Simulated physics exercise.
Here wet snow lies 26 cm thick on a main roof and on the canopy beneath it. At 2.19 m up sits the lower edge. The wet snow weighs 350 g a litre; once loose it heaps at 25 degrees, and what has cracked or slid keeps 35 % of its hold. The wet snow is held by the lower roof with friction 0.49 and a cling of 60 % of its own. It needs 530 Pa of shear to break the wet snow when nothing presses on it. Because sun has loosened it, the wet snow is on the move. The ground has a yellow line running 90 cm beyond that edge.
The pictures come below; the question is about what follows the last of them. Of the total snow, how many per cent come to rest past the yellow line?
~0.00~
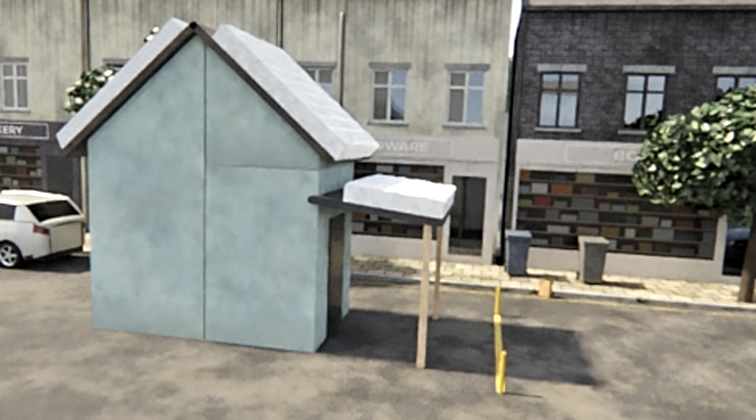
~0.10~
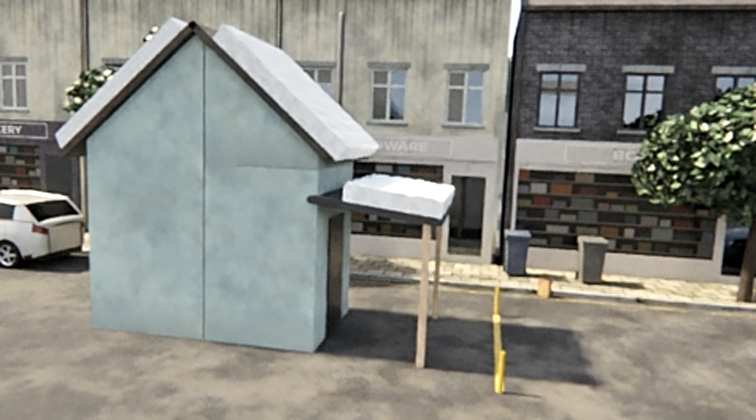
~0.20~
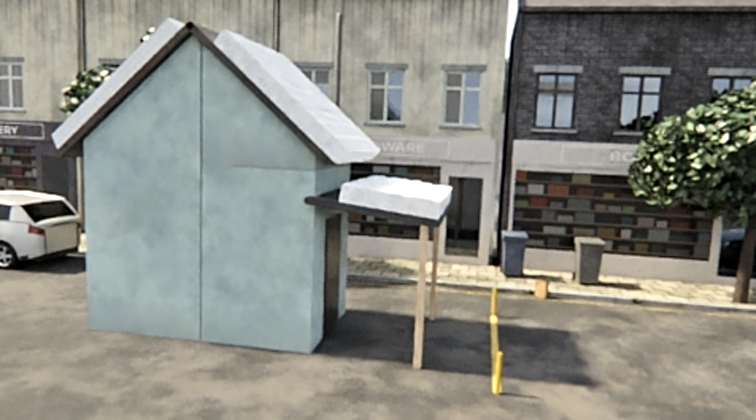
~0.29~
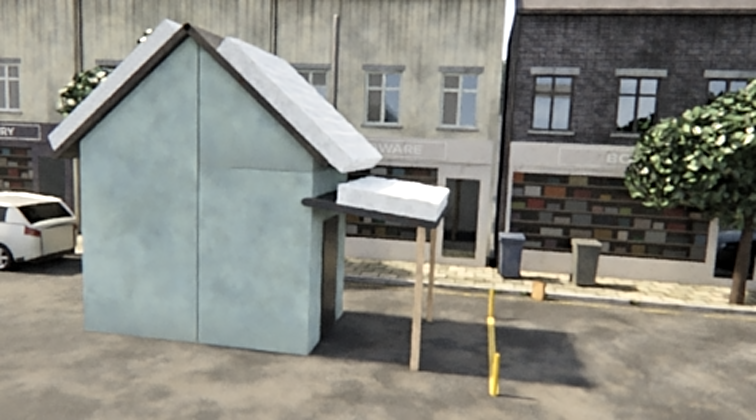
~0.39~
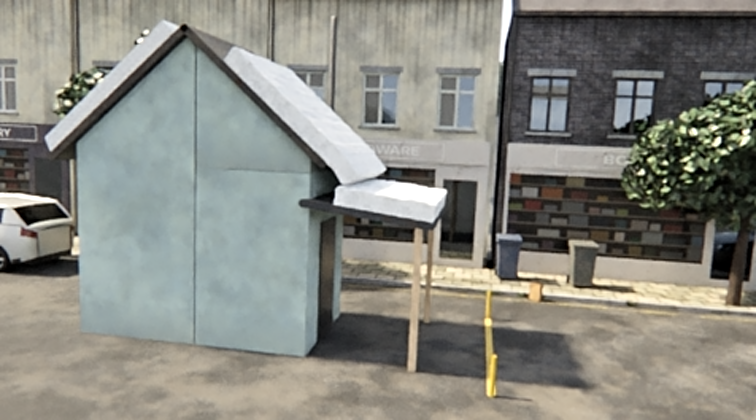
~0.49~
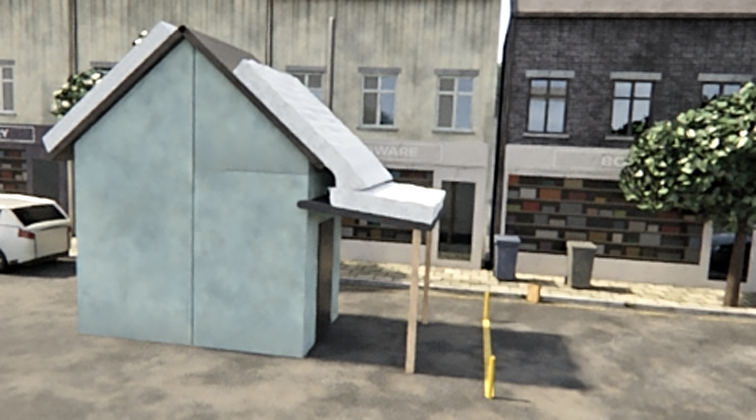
14 per cent.
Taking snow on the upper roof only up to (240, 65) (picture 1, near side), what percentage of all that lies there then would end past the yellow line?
Then about 3 %.
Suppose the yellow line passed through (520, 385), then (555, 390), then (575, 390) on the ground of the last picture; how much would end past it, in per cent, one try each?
Respectively about 7 in a hundred, 1 in a hundred and 1 in a hundred.
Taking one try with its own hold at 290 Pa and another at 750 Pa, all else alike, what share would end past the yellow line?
Expect about 30 in a hundred, then about 7 in a hundred.
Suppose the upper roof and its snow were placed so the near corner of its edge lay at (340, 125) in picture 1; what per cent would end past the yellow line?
That would come to around 45 %.
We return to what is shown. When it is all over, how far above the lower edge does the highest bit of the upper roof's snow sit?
I'd put it at around 0.8 m up.
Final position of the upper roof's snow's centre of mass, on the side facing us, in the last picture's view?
Roughly at (413, 258).
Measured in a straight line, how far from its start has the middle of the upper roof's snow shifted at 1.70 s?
2.8 m.
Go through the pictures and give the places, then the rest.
Leading edge of the wet snow at (337, 153), in the first picture.
Leading edge of the wet snow at (337, 159), its middle shifted 2.7 cm, 1 % of it past the upper edge, in one piece, in the second picture.
Leading edge of the wet snow at (339, 159), its middle shifted 11 cm, 4 % of it past the upper edge, in one piece, in the third picture.
Leading edge of the wet snow at (342, 168), its middle shifted 24 cm, 10 % of it past the upper edge, in one piece, in the fourth picture.
Leading edge of the wet snow at (349, 162), its middle shifted 43 cm, 17 % of it past the upper edge, cracking, in the fifth picture.
Leading edge of the wet snow at (357, 174), its middle shifted 66 cm, 27 % of it past the upper edge, in one piece, in the sixth picture.
After 1.04 s, none is below the lower edge and 0 % is past the line.
After 1.70 s, 22 % is below the lower edge and 4 % is past the line.
After 2.35 s, 32 % is below the lower edge and 13 % is past the line.
After 3.00 s, 32 % is below the lower edge and 14 % is past the line.
After 3.20 s, at the end, 32 % is below the lower edge and 14 % is past the line.
